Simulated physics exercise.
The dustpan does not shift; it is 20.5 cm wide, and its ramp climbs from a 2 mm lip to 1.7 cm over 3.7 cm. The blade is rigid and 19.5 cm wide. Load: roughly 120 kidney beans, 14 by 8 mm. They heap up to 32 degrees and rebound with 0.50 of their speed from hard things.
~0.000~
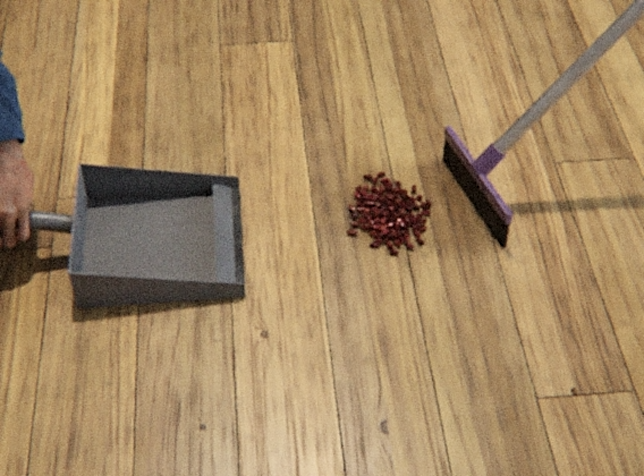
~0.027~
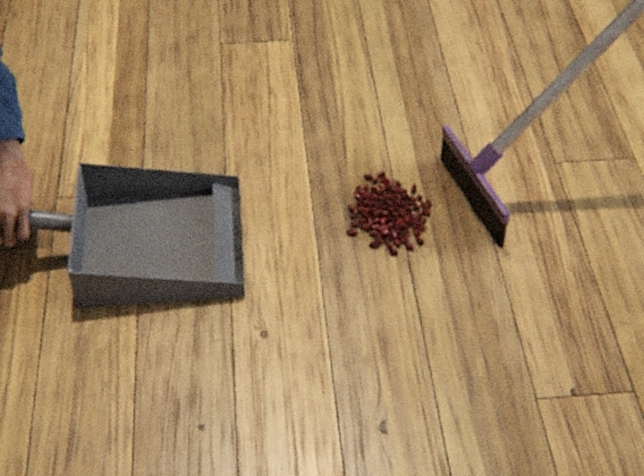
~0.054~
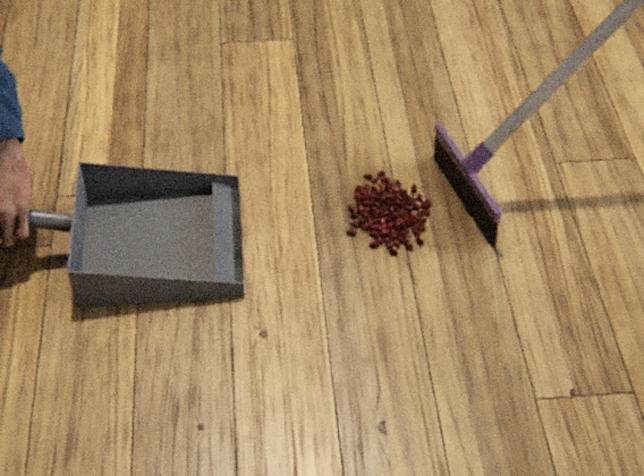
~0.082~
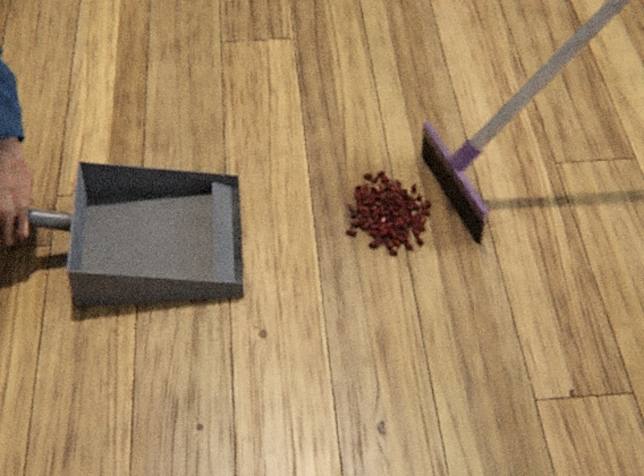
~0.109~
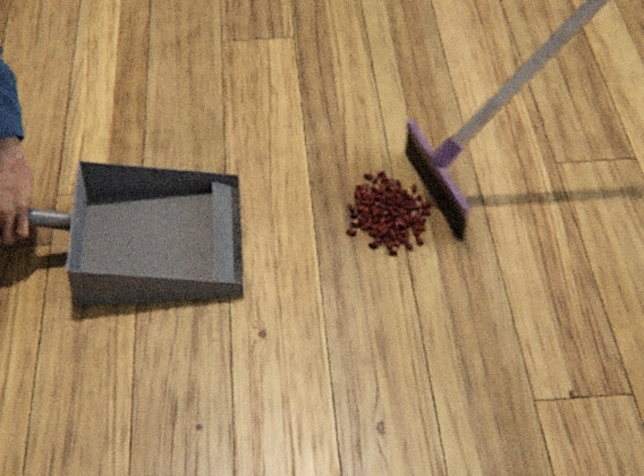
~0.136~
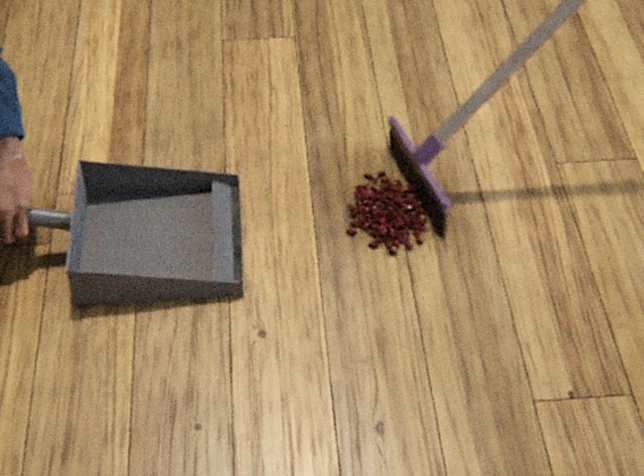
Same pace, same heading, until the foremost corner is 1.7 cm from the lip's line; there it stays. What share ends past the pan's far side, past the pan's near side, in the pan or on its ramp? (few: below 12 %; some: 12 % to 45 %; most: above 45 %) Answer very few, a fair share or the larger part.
Past the pan's far side: A fair share; past the pan's near side: Very few; in the pan or on its ramp: Very few.
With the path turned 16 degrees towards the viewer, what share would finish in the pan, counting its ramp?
Then about 20 per cent.
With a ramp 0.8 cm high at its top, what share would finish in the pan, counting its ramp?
Then about 5 per cent.
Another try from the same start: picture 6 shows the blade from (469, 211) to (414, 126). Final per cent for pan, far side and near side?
Pan 0, far 15, near 0.
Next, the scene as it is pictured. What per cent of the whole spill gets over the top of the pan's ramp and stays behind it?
About 0 per cent.
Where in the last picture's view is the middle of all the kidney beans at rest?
Near (262, 228).
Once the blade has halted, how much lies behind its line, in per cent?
Some 35 per cent.
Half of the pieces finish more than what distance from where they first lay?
Some 18 cm.
Then, at 0.26 s, middle of the blade 14 cm from the lip; 0 % over the lip, far side 10 %, near side 0 %.
Then, at 0.34 s, middle of the blade 7 cm from the lip; 0 % over the lip, far side 15 %, near side 0 %.
After 0.56 s, middle of the blade 4 cm from the lip; 5 % over the lip, far side 15 %, near side 0 %.
In the end, at 2.5 s, far side 15 %, near side 5 %, pan 5 %, in front of the lip or behind the blade 75 %.
